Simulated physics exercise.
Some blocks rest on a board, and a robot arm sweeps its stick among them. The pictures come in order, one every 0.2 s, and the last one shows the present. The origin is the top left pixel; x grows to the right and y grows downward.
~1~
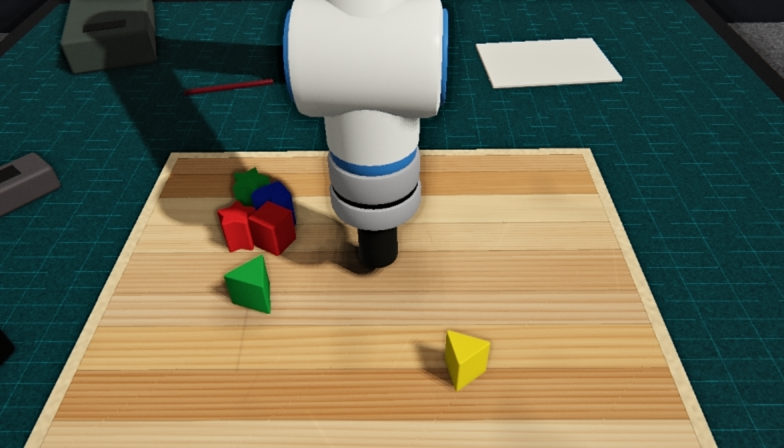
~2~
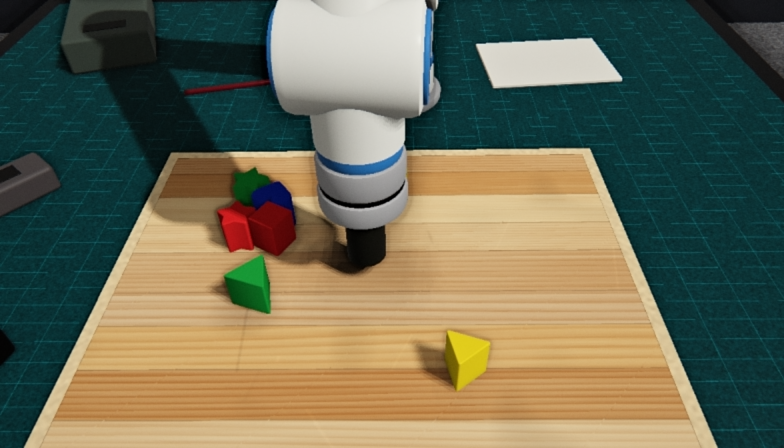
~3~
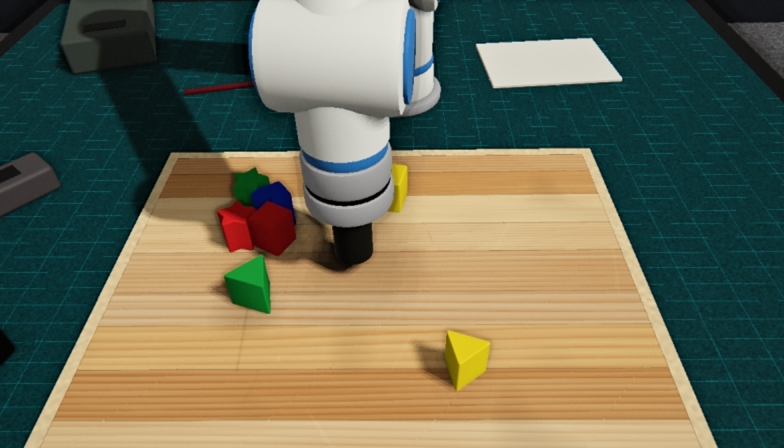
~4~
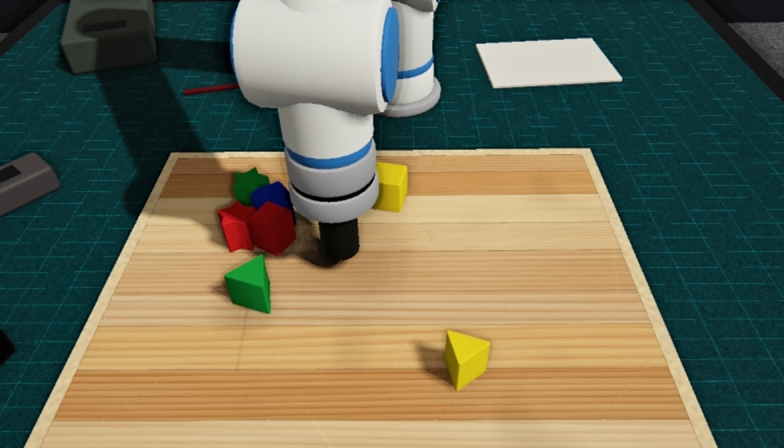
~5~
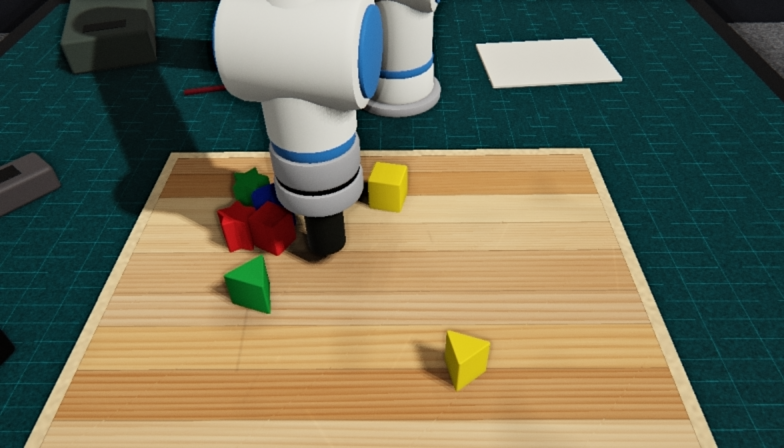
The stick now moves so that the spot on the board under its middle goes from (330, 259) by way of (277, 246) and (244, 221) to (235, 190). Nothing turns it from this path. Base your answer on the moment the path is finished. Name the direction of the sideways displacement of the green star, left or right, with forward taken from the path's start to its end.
The shift is rightward.
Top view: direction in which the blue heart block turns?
Rotates clockwise.
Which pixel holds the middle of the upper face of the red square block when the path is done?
For the centre of its top, I'd go with (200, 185).
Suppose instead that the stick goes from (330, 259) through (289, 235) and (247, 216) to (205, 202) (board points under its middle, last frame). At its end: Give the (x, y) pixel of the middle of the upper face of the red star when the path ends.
I'd say the red star ends with its top centre at (181, 221).
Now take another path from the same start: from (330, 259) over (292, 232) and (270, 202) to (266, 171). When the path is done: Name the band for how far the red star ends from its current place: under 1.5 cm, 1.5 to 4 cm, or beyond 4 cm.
My estimate: In the 1.5 to 4 cm range.
What follows on the original path. One third of the way, stick at (273, 230); red star at (212, 207); green star at (247, 174); red square block at (245, 207); blue heart block at (269, 190), turned 20° clockwise.
Two thirds of the way, stick at (240, 204); red star at (174, 201), turned 35° anticlockwise; green star at (248, 169), turned 30° anticlockwise; red square block at (205, 188), turned 35° anticlockwise; blue heart block at (269, 185), turned 50° clockwise.
At the end, stick at (231, 174); red star at (171, 201), turned 50° anticlockwise; green star at (255, 152), turned 45° clockwise; red square block at (198, 184), turned 50° anticlockwise; blue heart block at (269, 185), turned 50° clockwise.
